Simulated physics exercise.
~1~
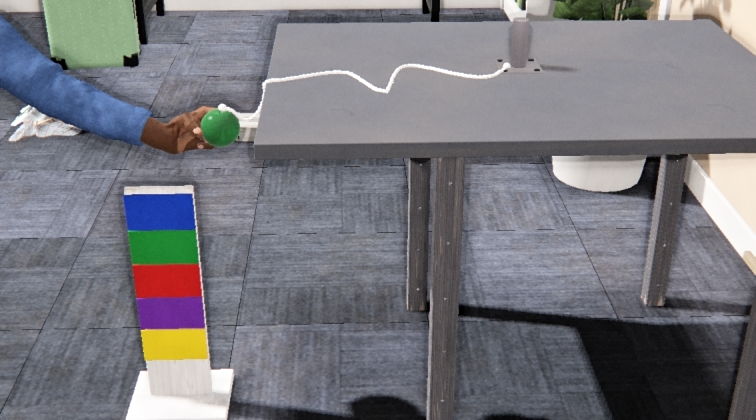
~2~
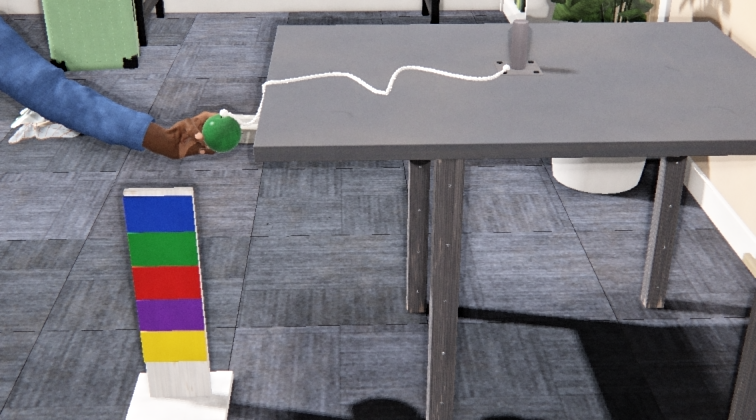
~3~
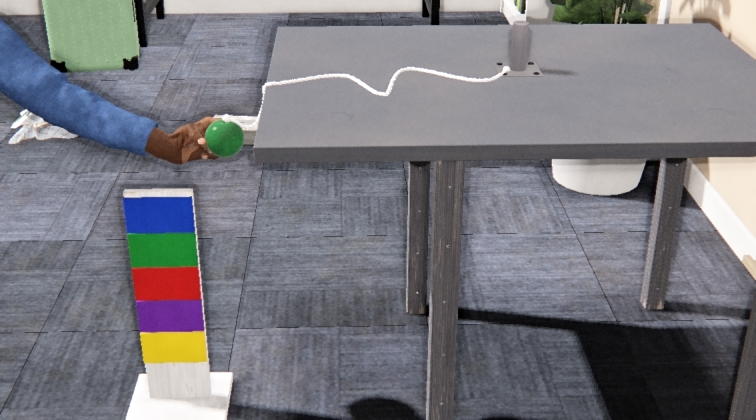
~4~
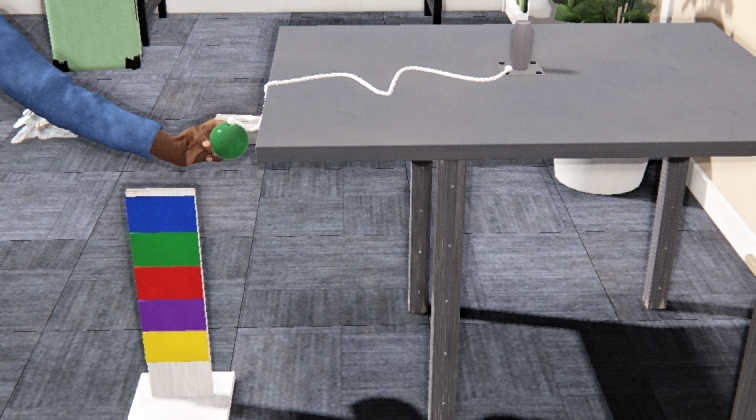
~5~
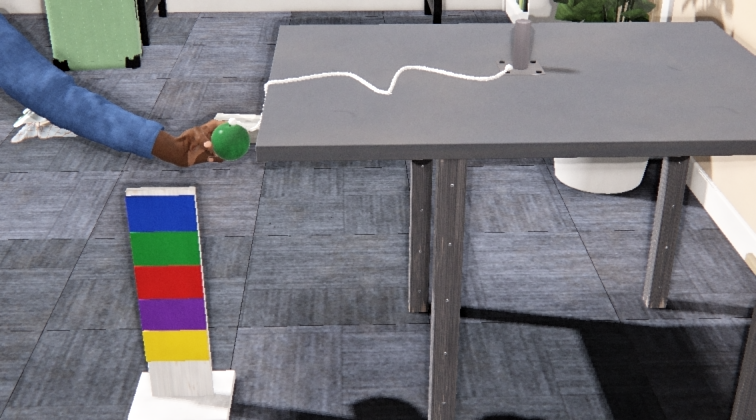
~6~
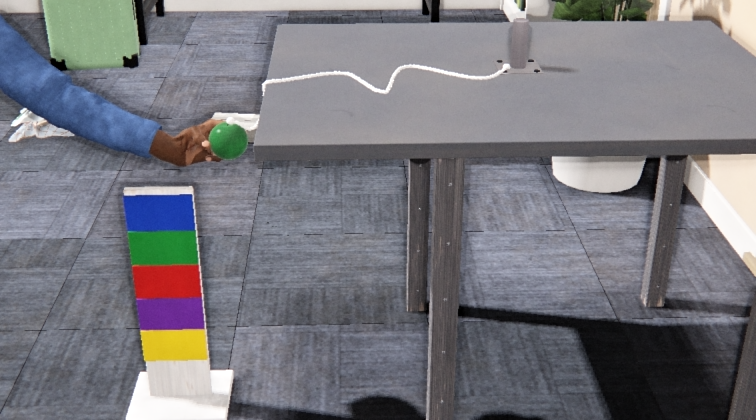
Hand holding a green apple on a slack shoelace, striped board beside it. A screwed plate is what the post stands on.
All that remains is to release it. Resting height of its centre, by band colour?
Red.
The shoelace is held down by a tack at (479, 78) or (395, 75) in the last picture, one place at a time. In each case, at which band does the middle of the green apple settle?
Going through them one at a time, the answers are red; green.
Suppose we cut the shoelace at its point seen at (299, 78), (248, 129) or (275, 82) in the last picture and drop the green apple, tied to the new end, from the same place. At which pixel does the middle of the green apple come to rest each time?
In order, it ends up near (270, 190), (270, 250) and (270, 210).
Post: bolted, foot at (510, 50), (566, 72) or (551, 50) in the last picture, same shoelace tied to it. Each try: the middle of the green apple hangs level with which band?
It would be red; green; green.
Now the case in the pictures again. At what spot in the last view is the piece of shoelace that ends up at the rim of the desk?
It's the one at (367, 85).
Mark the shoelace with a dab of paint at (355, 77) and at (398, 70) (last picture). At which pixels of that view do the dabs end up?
(266, 108), then (366, 76).
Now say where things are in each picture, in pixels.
Green apple (220, 127); blue (159, 214); green (163, 248); red (167, 282); purple (171, 314); yellow (175, 345), in the first frame.
Green apple (222, 133); shoelace through (488, 79) (417, 68) (390, 87) (352, 77) (277, 82), in the second frame.
Green apple (225, 138), in the third frame.
Green apple (230, 140); shoelace through (491, 79) (419, 69) (392, 88) (354, 77) (279, 83), in the fourth frame.
Green apple (231, 141), in the fifth frame.
Green apple (229, 140); shoelace through (489, 78) (417, 67) (390, 86) (352, 76) (277, 81), in the sixth frame.
Soon after, apple near (282, 269); level with red.
Then, apple near (275, 274); level with red.
At rest, apple near (276, 277); level with red. The red one.
